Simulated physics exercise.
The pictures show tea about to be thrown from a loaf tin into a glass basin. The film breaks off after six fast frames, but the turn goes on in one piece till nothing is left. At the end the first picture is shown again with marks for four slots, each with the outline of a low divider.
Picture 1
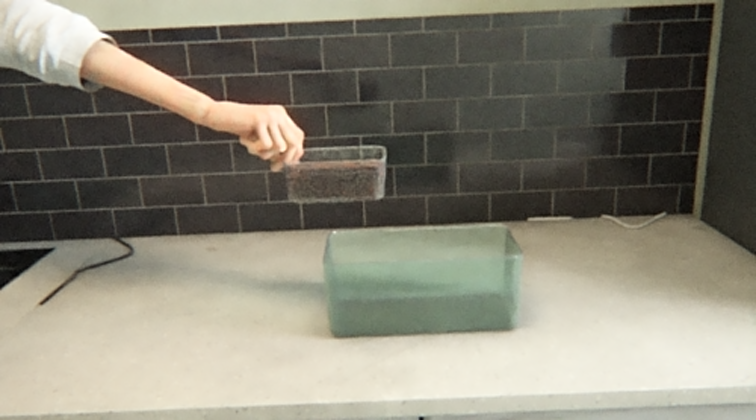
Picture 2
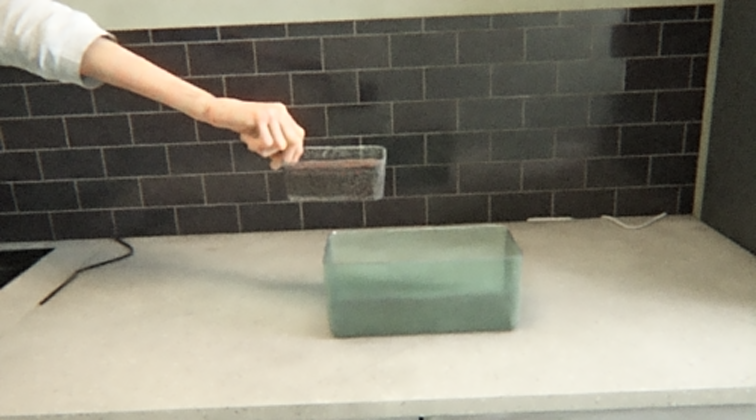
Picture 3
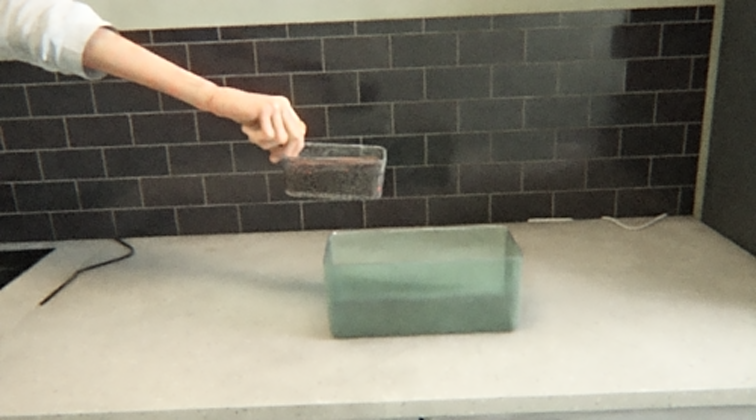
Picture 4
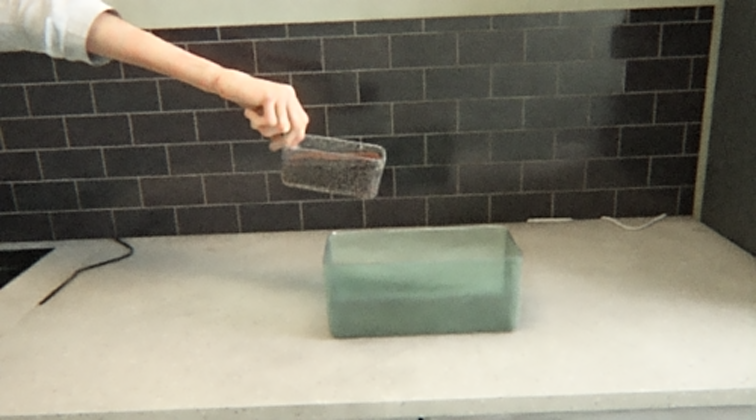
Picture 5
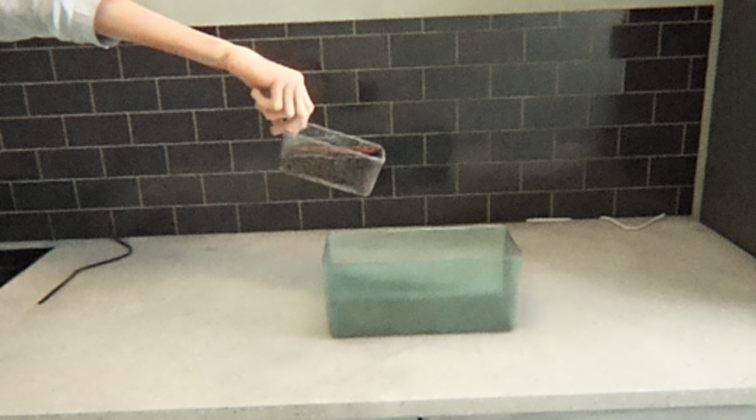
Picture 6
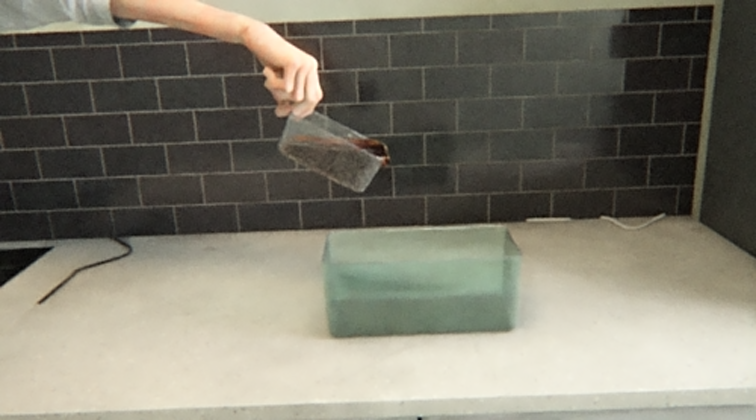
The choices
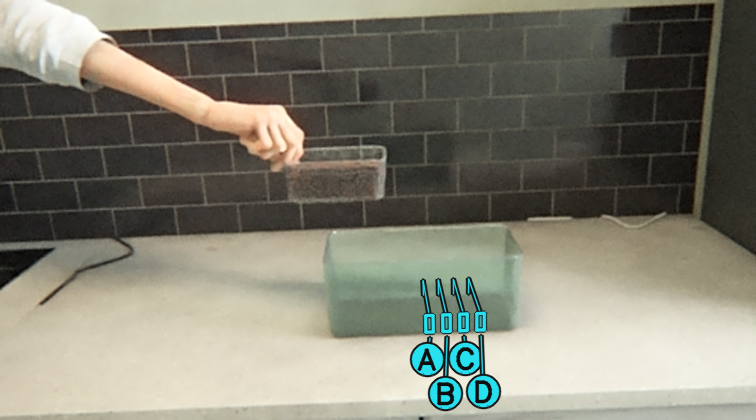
The video shows a hand holding a small clear container of dark liquid above a larger greenish glass basin on a counter, first keeping it level, then tilting it down to the right until liquid reaches just over its lip.
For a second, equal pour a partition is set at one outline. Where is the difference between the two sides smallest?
C is best.
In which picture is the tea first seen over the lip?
Picture 6.
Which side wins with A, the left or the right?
The right side.
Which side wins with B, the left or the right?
The right one.
In cyan, A at (430, 337); B at (447, 337); C at (464, 336); D at (481, 335).
With A, about 13 % ends left of the wall and 85 % right of it.
With B, about 26 % ends left of the wall and 72 % right of it.
With C, about 51 % ends left of the wall and 46 % right of it; 3 % is lost outside.
With D, about 79 % ends left of the wall and 19 % right of it.
